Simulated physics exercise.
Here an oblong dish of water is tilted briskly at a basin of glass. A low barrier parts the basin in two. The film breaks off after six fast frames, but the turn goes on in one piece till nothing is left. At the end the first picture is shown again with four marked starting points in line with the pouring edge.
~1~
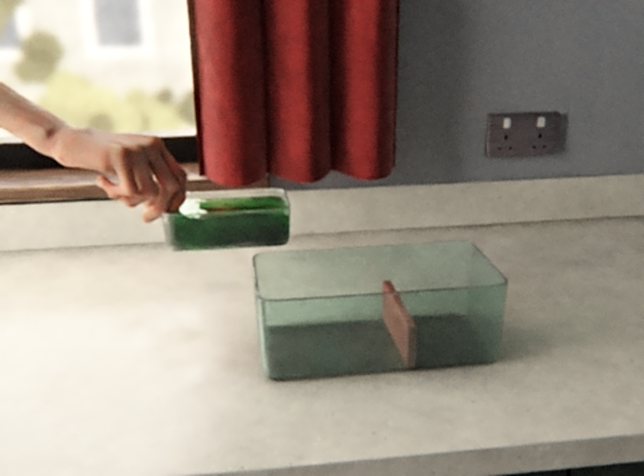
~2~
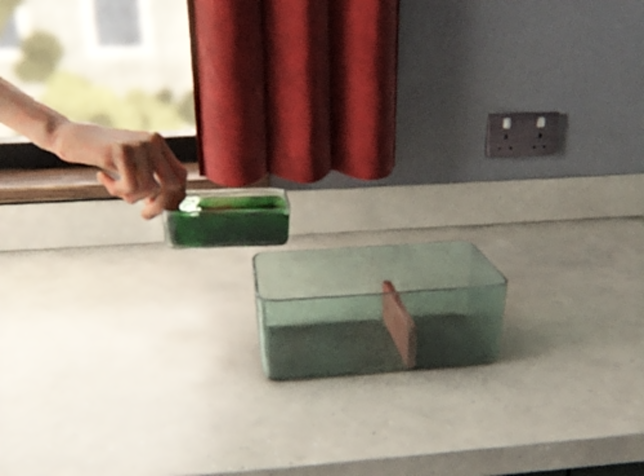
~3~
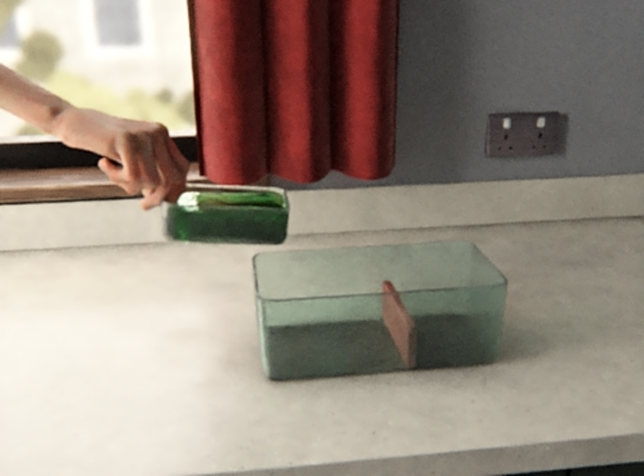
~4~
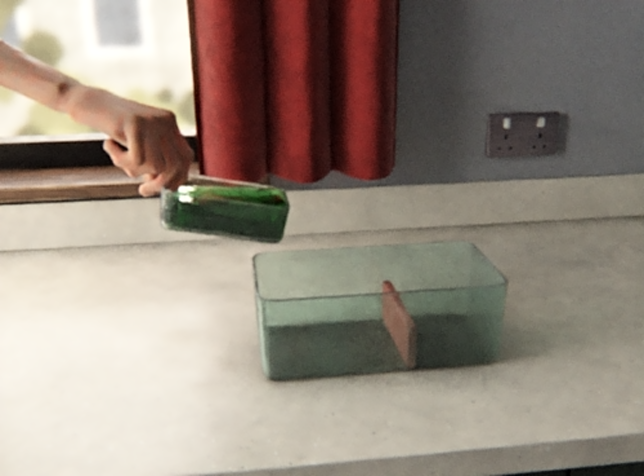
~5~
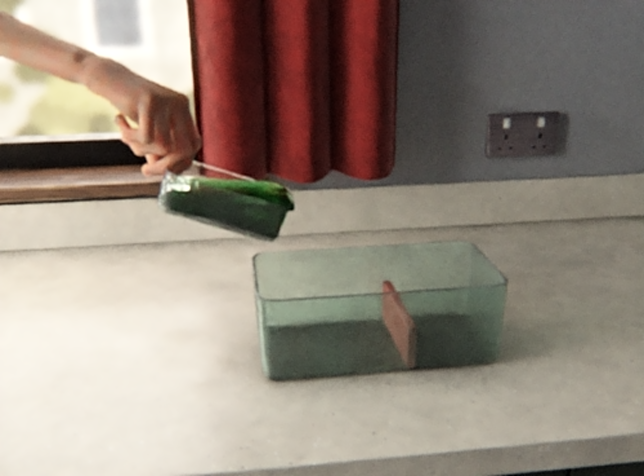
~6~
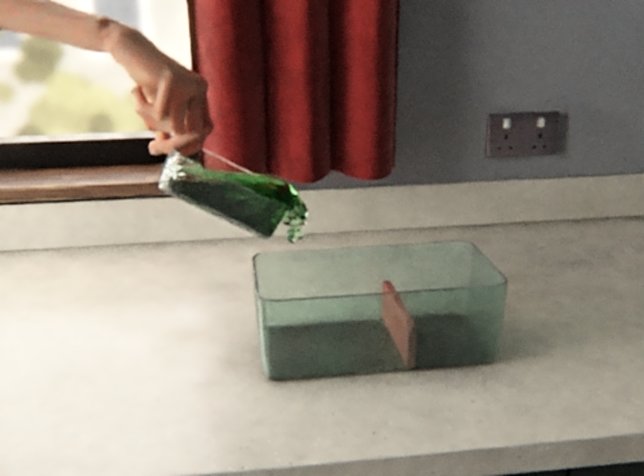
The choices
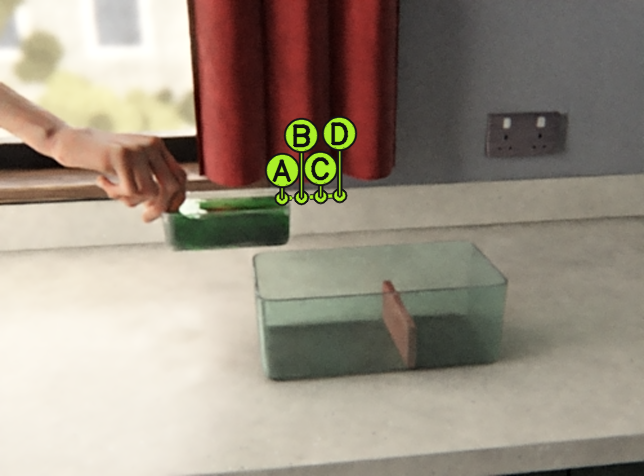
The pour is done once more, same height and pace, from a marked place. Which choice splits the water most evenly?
C is best.
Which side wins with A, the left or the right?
The left side.
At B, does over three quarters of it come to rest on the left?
Yes.
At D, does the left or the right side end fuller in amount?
The right side.
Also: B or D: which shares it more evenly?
Dot D.
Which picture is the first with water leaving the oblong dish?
In picture 4.
On the marked copy, A at (282, 198); B at (301, 197); C at (320, 196); D at (339, 195).
For dot A, about 97 % ends left of the wall and 2 % right of it.
For dot B, about 91 % ends left of the wall and 8 % right of it.
For dot C, about 49 % ends left of the wall and 50 % right of it.
For dot D, about 26 % ends left of the wall and 73 % right of it.
